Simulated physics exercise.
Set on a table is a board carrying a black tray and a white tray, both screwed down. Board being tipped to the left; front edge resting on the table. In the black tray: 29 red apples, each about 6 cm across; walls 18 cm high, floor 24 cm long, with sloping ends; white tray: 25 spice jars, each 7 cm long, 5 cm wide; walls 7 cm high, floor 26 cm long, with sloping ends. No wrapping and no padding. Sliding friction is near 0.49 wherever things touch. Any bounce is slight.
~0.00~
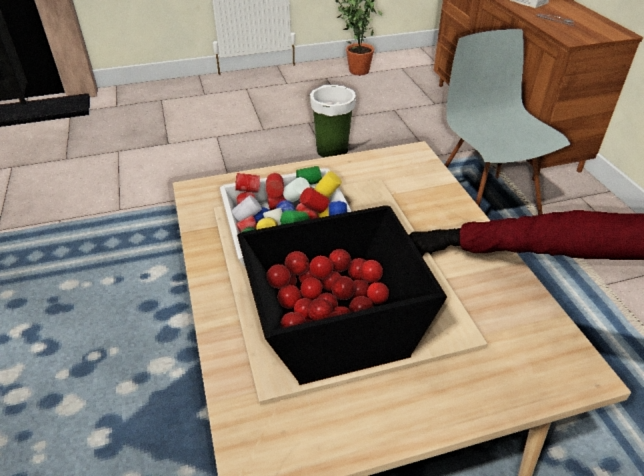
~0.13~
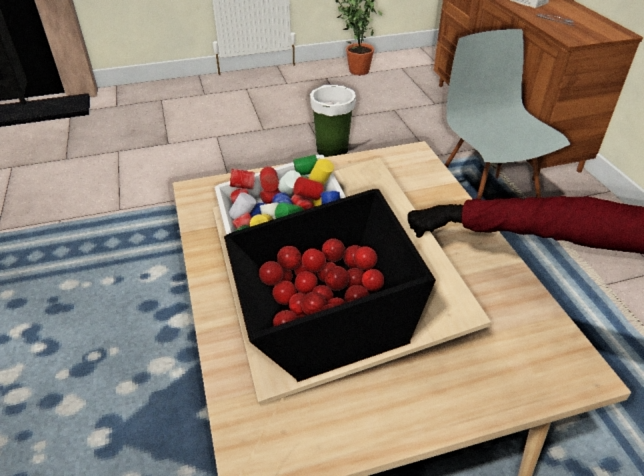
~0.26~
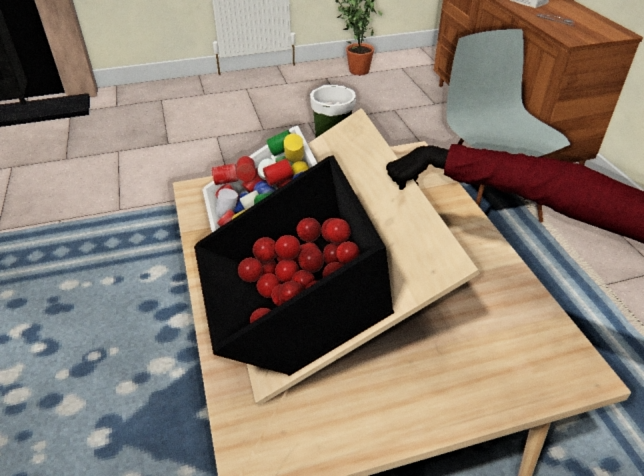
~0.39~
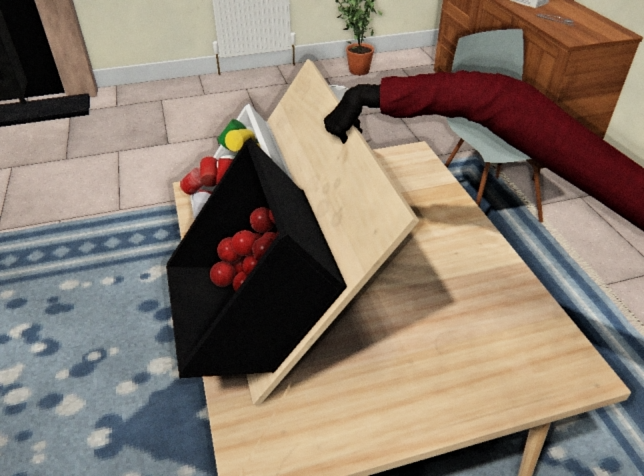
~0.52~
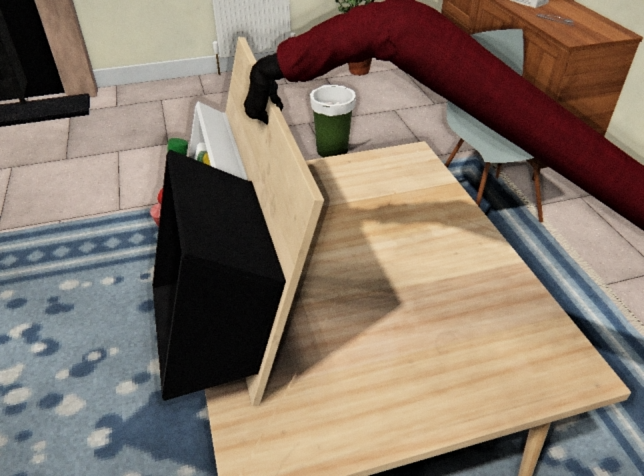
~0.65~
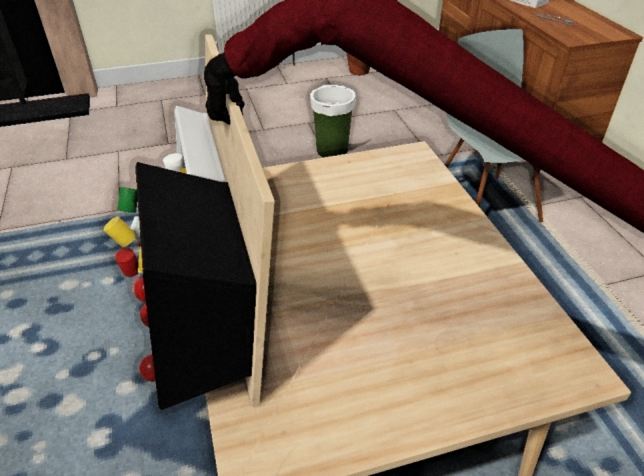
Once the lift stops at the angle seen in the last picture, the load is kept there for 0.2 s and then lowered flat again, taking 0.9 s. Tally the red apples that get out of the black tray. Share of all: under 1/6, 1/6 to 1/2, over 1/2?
Share lost: Above one half.
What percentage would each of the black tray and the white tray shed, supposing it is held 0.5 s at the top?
Black tray 100%, white tray 100%.
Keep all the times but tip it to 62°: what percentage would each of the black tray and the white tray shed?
Then black tray 0 %, white tray 40 %.
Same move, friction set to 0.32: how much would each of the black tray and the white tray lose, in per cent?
Black tray 100, white tray 100 per cent.
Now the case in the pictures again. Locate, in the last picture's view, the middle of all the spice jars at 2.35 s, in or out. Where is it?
Around (116, 422) in pixels.
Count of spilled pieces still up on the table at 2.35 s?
My count comes to close to 1.
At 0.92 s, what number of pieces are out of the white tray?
White tray: Roughly 25 out by then.
After 0.92 s, tilt 82°; the black tray is down by 19 of 29 and the white tray is down by 24 of 25.
After 1.26 s, tilt 47°; the black tray is down by 27 of 29 and the white tray is down by 25 of 25.
After 1.74 s, tilt 0°; the black tray is down by 29 of 29 and the white tray is down by 25 of 25.
Outcome (at 2.35 s), the black tray is down by 29 of 29 and the white tray is down by 25 of 25. Asked share, 29 of 29, 100 per cent.
